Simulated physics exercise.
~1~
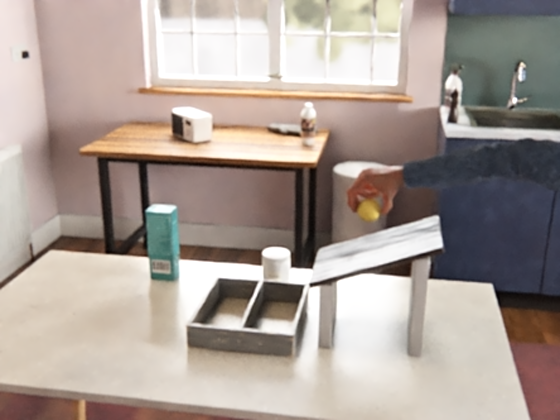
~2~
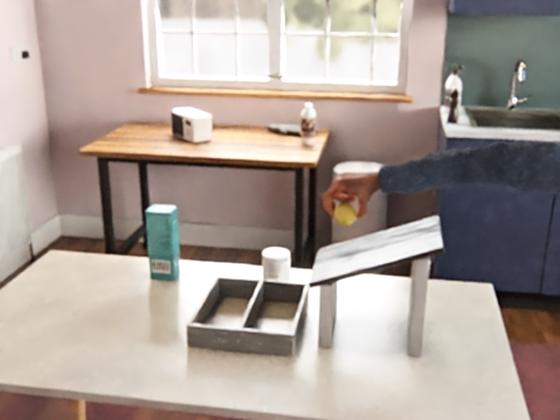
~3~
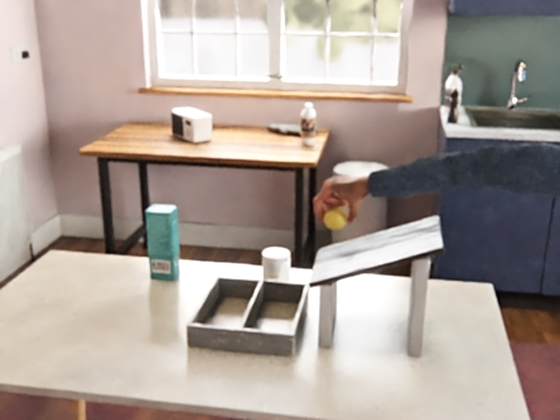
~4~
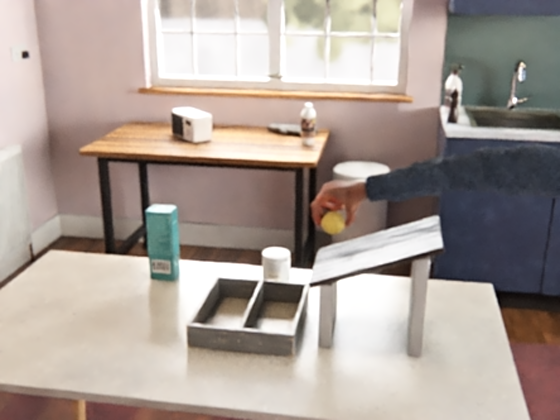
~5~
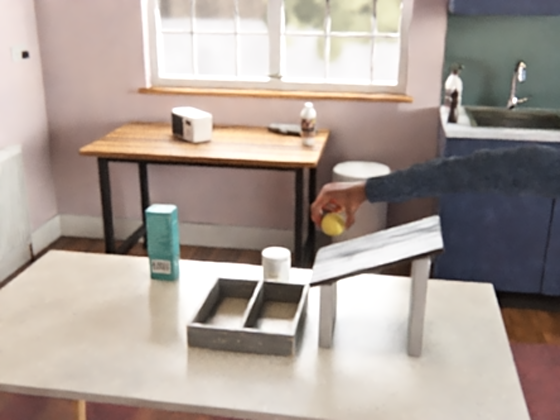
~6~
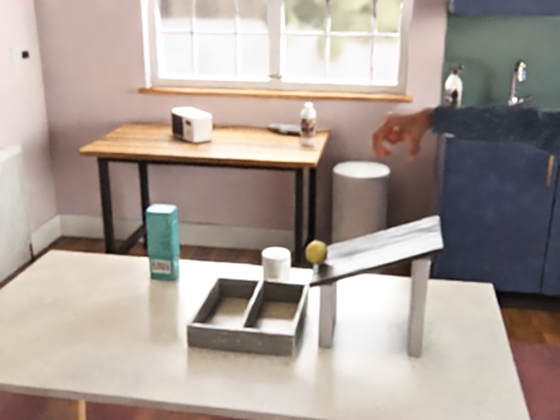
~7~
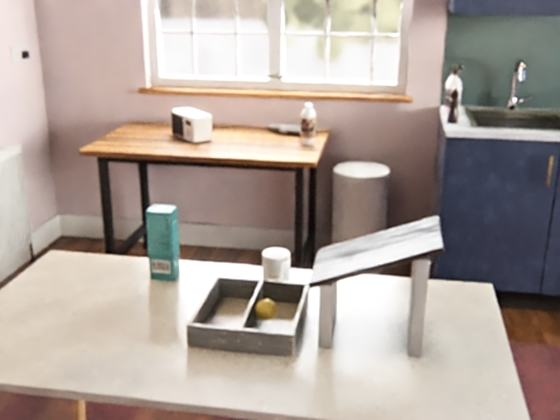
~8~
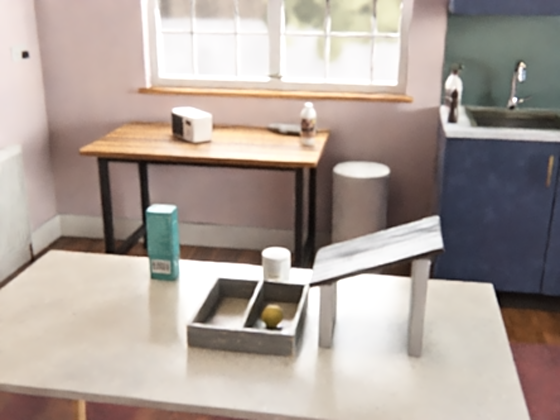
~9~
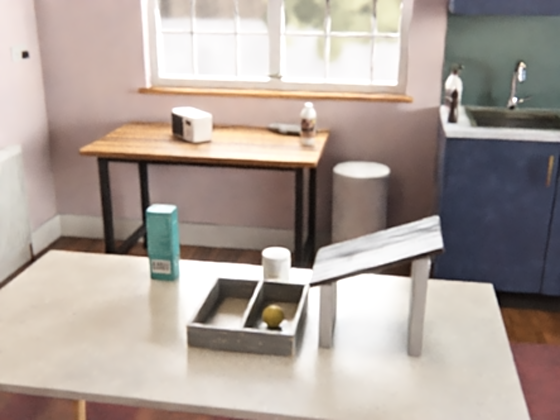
At the start, a hand reaching in from the right holds a yellow lemon above a sloping board on a pale table, with a two-bay tray, a turquoise carton and a white jar to the left. The hand moves left and slightly down toward the board's lower end, then pauses there. It lets go and draws back as the lemon sits at the low edge. The lemon drops leftward into the tray's nearer bay, beside the board. It shifts slightly right and comes to rest there, while the carton and jar remain in place.
